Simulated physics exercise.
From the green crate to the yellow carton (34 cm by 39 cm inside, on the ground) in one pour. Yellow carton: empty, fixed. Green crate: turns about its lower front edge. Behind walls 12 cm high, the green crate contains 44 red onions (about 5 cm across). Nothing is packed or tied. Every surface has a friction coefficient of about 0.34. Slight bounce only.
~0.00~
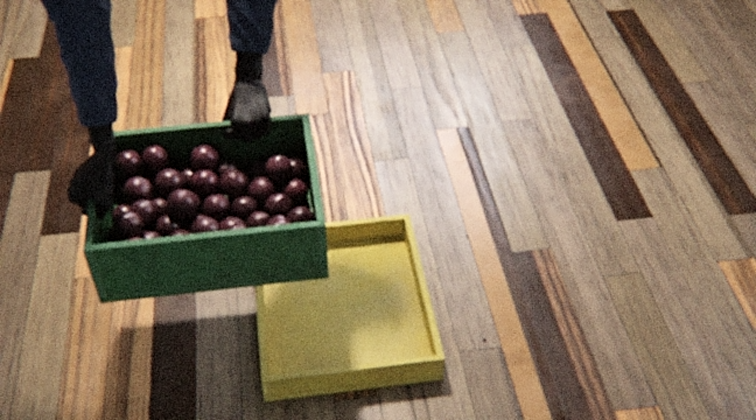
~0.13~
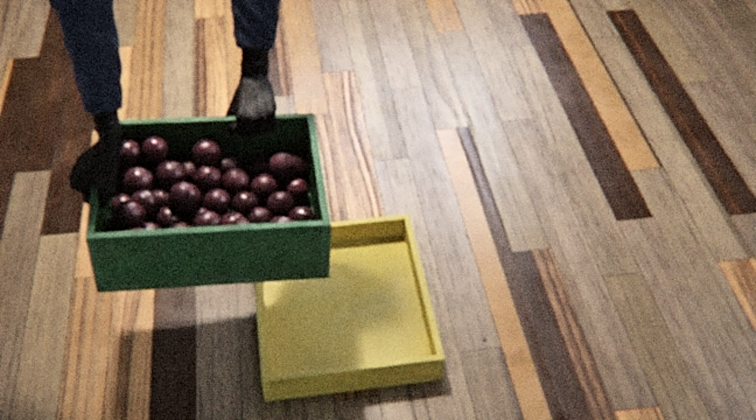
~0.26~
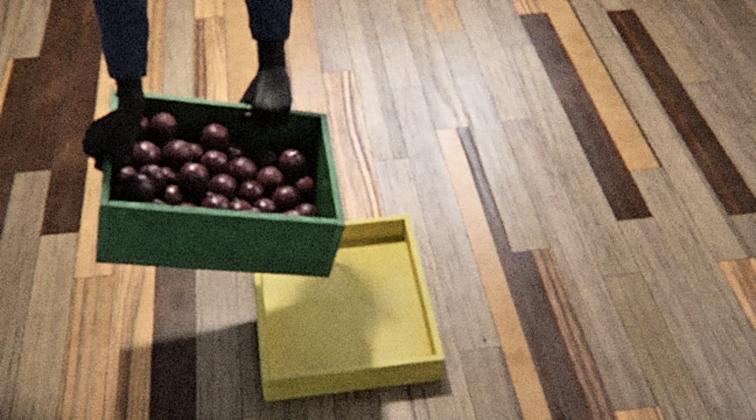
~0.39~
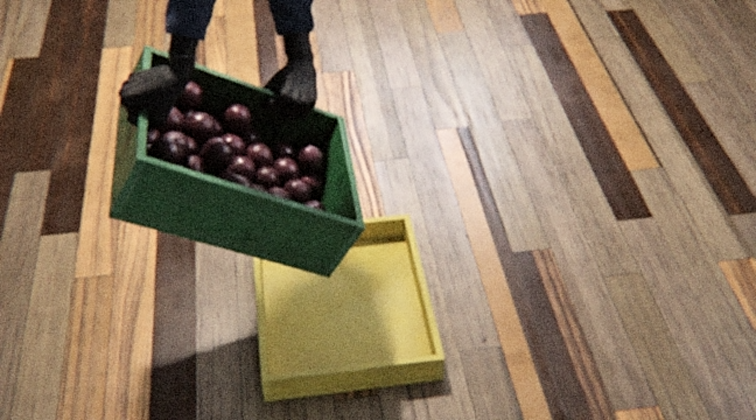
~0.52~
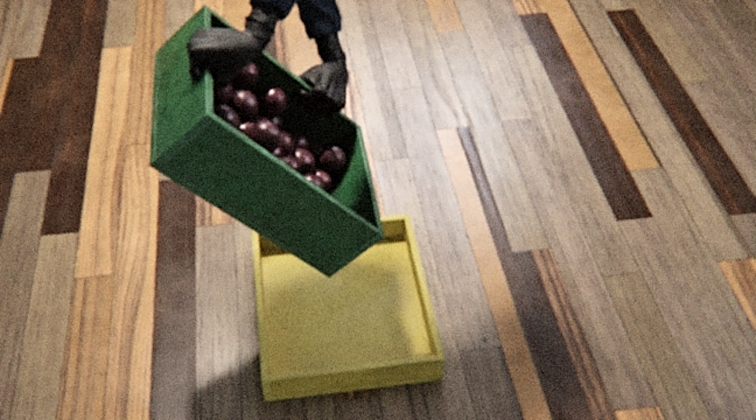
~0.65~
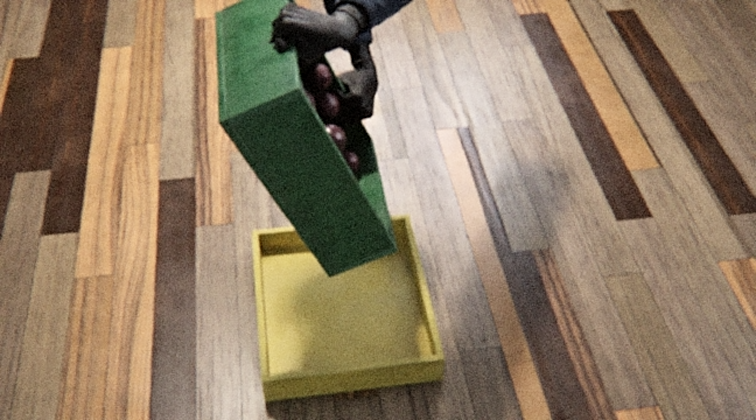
Two dark-gloved hands lift and steeply tilt a green crate of dark red onions above a yellow carton.
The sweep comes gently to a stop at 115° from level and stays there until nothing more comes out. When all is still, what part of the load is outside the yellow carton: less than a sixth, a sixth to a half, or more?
You'll likely see the majority of the load outside the yellow carton.
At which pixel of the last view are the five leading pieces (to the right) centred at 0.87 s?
They'd be centred about (426, 182) in the last picture.
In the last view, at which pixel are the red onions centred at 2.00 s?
Roughly at pixel (594, 270).
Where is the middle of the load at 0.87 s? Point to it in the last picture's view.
Near pixel (357, 157).
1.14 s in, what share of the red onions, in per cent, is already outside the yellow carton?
About 25 per cent.
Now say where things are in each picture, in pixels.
In the first frame (each is followed by its nearest rim corner in this view), green crate, (91, 247); yellow carton, (268, 378); 0° from level; none out.
Green crate, (94, 235); 4° from level, in the second frame.
Green crate, (108, 203); 15° from level, in the third frame.
Green crate, (146, 158); 30° from level, in the fourth frame.
Green crate, (214, 116); 49° from level, in the fifth frame.
Green crate, (302, 92); yellow carton, (268, 378); 68° from level; none out, in the sixth frame.
After 0.87 s, tilt 97°; 38 still in the green crate and 6 in the air.
After 1.14 s, tilt 115°; 10 still in the green crate, 11 outside the yellow carton and 23 in the air.
After 1.51 s, tilt 115°; 1 in the yellow carton and 43 outside the yellow carton.
Final count (at 2.00 s), 1 in the yellow carton and 43 outside the yellow carton. Asked share, 43 of 44, 98 per cent.
